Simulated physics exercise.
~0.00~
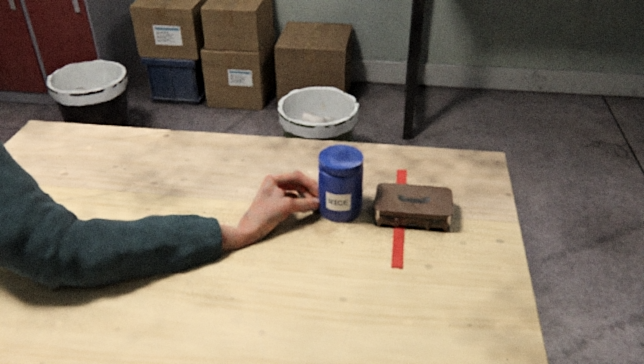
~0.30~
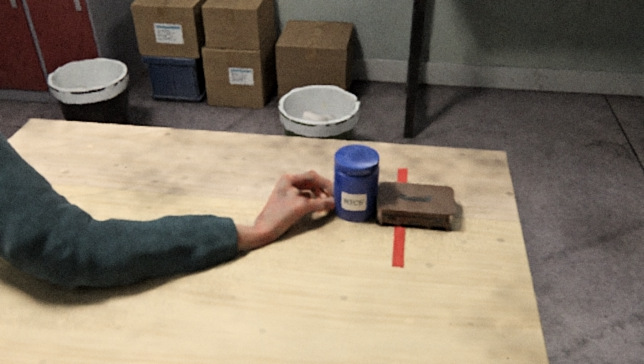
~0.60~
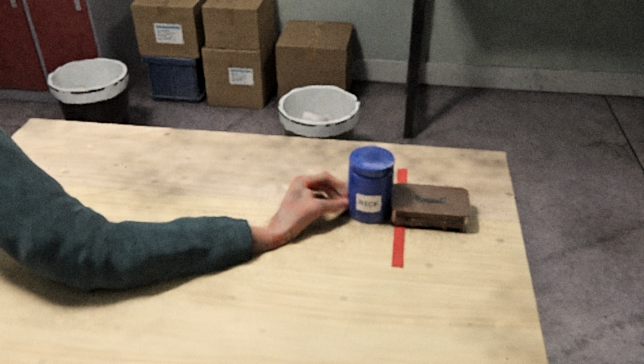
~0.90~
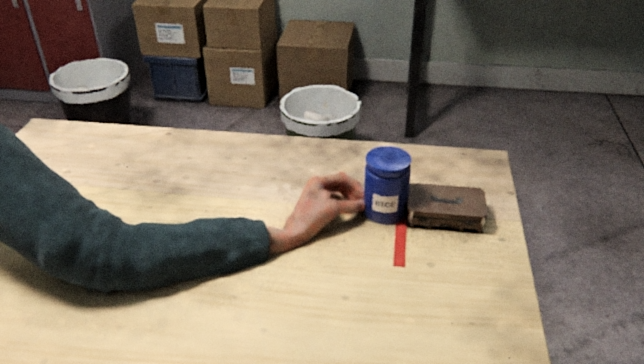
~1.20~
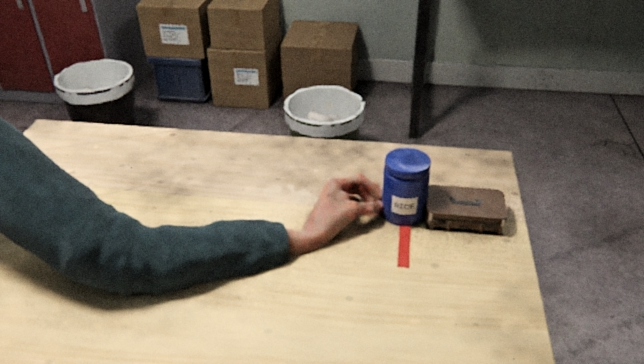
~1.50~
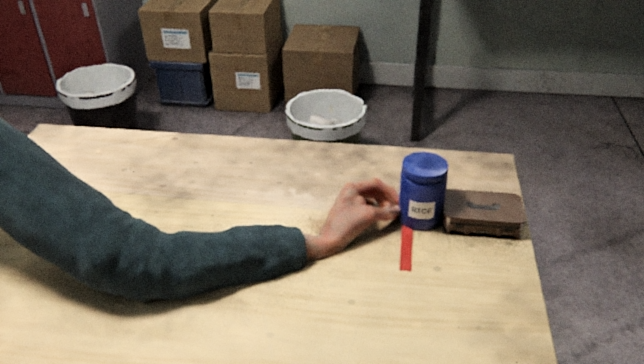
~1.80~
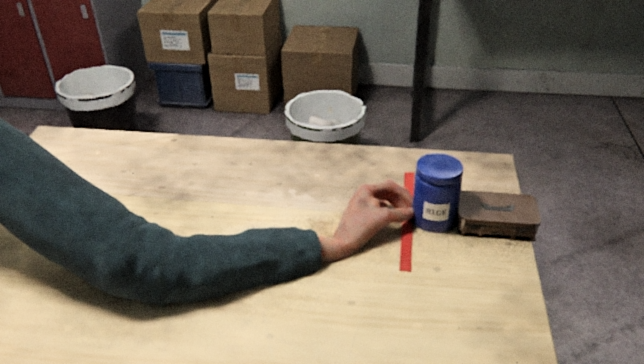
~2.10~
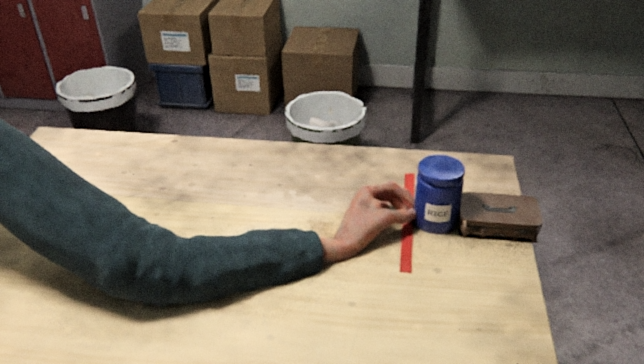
A hand in a dark green sleeve slowly pushed an upright blue jar to the right along a wooden table, sliding a brown case ahead of it past a strip of red tape, then stopped with both still on the table near its edge.
